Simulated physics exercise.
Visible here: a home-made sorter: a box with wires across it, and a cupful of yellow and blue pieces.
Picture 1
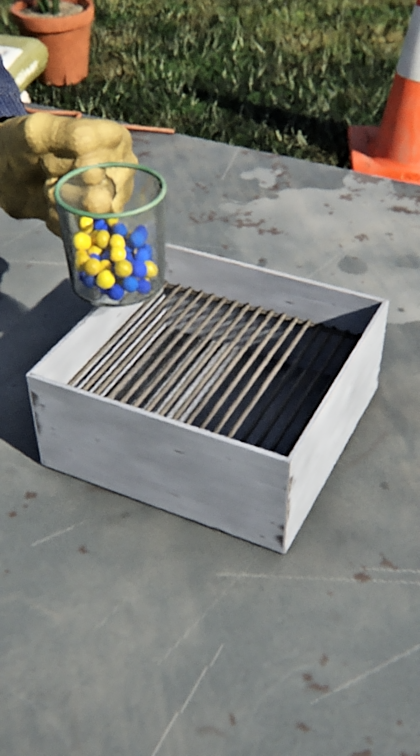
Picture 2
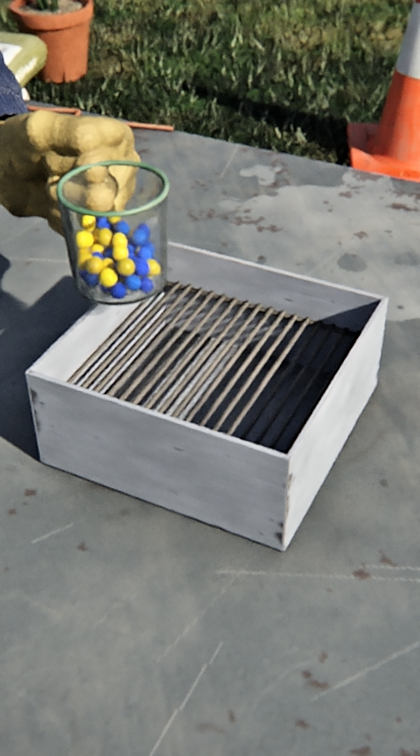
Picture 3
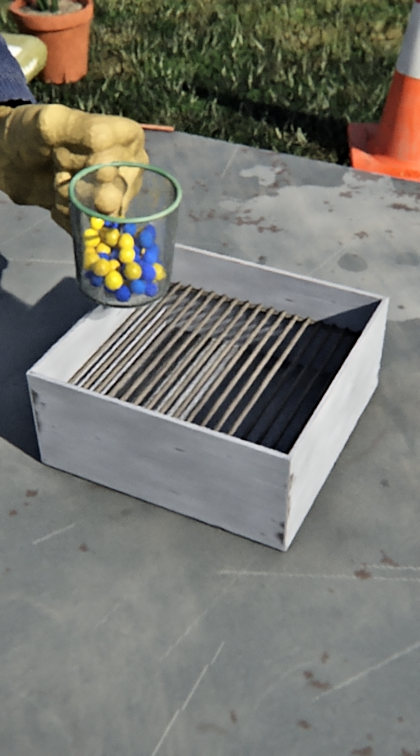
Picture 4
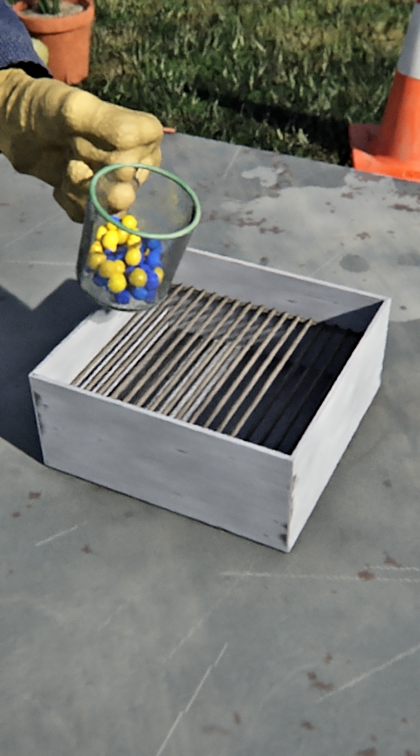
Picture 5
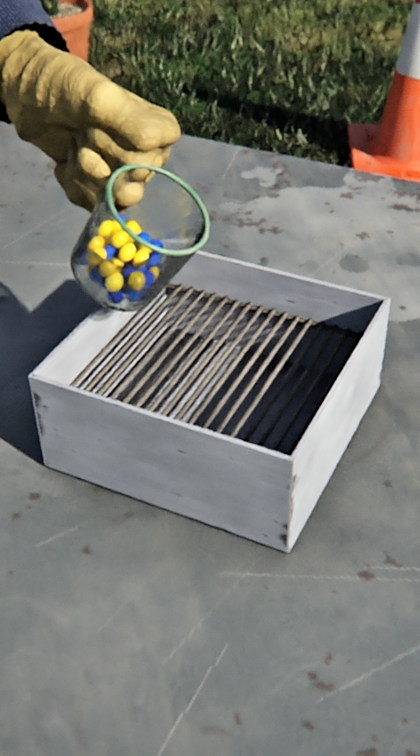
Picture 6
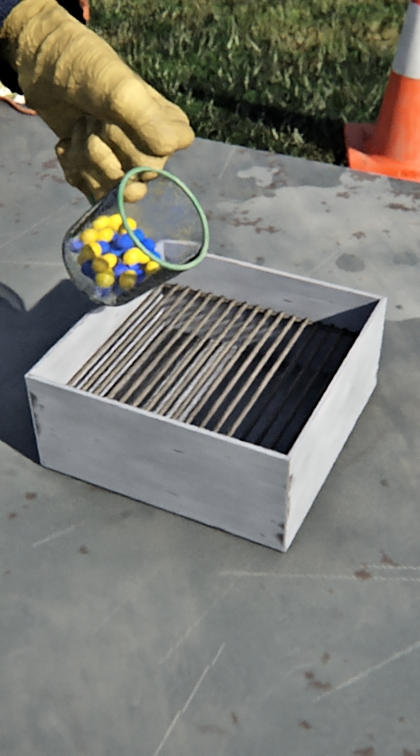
On an outdoor grey tabletop, a gloved hand tilting a clear cup of yellow and blue balls above a wire-strung white box.
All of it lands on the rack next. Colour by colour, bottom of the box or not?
Yellow ones: Not; blue ones: Not.
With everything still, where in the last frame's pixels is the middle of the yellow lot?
I'd put it close to (240, 377).
Then, 0.51 s past the last view, yellow ones, all in the cup; blue ones, all in the cup.
Then, 0.95 s past the last view, yellow ones, about a quarter in the cup, most on or over the wires; blue ones, about half in the cup, about half on or over the wires.
Then, 1.33 s past the last view, yellow ones, all on or over the wires; blue ones, all on or over the wires.
Finally, yellow ones, all on the wires, none under the rack; blue ones, all on the wires, none under the rack.
